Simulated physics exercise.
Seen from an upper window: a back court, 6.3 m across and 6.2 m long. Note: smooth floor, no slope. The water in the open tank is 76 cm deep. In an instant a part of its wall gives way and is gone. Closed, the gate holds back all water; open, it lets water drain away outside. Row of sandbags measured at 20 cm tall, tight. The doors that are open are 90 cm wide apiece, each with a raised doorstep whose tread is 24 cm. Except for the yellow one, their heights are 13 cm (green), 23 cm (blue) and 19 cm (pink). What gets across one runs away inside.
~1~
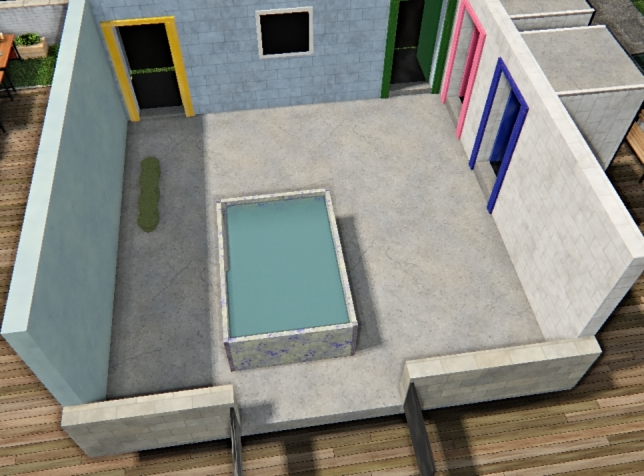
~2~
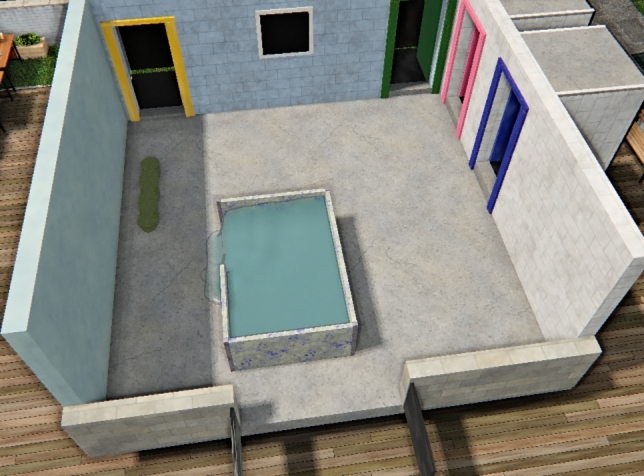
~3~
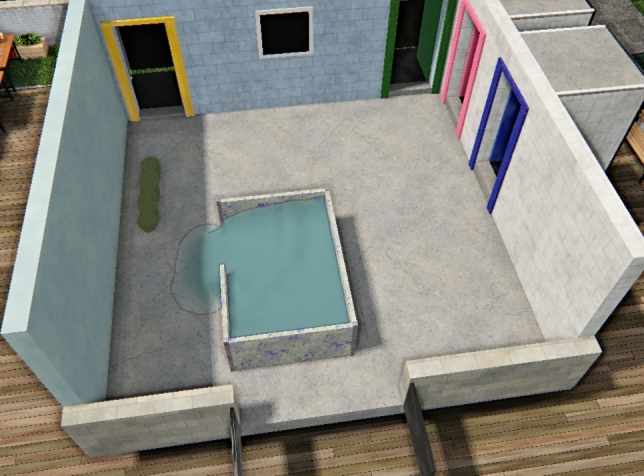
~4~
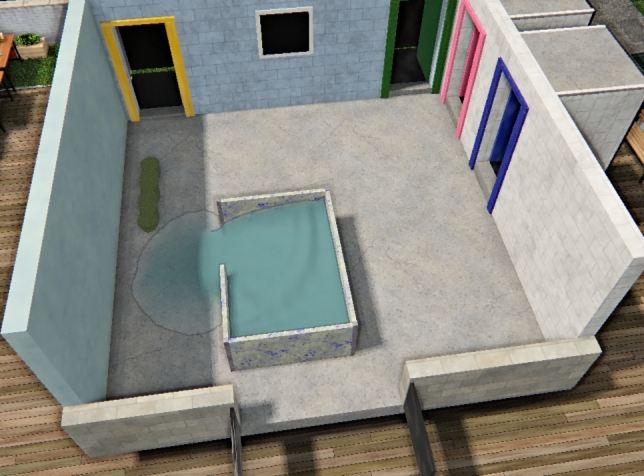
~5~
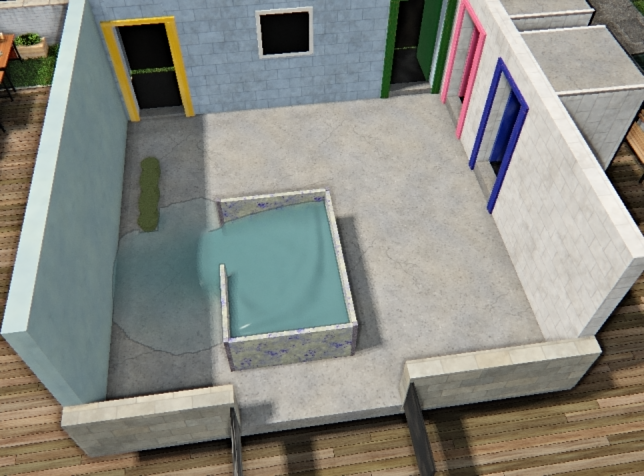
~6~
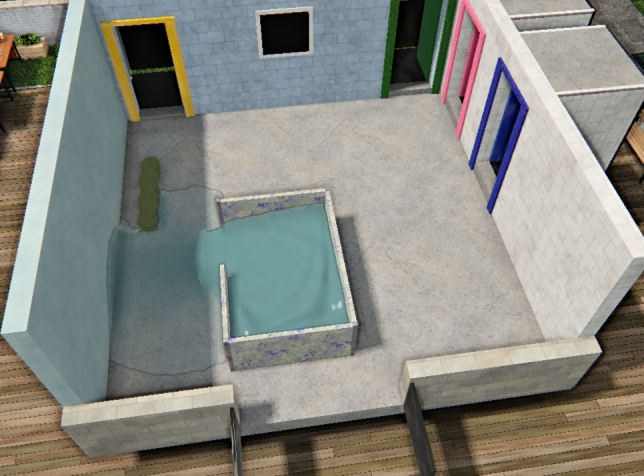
Water poured out through a gap that opened in the left wall of the raised tank in the courtyard, spreading in a rounded sheet across the grey floor to the pale left wall, then widening along it.
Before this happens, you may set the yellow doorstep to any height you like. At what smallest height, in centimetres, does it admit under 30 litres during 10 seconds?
At about 24 centimetres.
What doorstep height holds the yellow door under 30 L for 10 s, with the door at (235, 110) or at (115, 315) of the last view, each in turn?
In turn: About 8.5 cm, about 31 cm.
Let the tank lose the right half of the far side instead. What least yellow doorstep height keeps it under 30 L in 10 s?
Required height: Approx. 13.0 cm.
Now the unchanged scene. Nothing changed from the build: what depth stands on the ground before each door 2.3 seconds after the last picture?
In cm - yellow: 25, green: 0, blue: 0, pink: 0.
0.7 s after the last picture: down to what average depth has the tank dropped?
Around 48 centimetres.
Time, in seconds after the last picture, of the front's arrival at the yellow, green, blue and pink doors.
Arrives: Yellow 0.9 s / green 4.0 s / blue 5.5 s / pink 4.5 s.
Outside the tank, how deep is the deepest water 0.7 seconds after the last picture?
Max depth: About 50 cm.
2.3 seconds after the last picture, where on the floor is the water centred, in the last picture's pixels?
The centre of all the water is around (212, 275).
Then, 0.7 s after the last picture water covers 20 % of the floor, deepest (50 cm) near (128, 272); it has not reached the yellow door.
Then, 2.3 s after the last picture water covers 40 % of the floor, deepest (34 cm) near (105, 428); 25 cm at the yellow door, 150 litres in over its 6 cm doorstep.
Then, 9.3 s after the last picture water covers 90 % of the floor, deepest (11 cm) near (129, 123); 8 cm at the yellow door, 433 litres in over its 6 cm doorstep.
At the yellow door as built, the water peaked near 26 cm, 2.1 s after the last picture.
With a doorstep of 21.5 cm, 51 litres would have come in within the 10 s; with 29.5 cm, 10 litres. So under 30 litres takes about 24 cm.
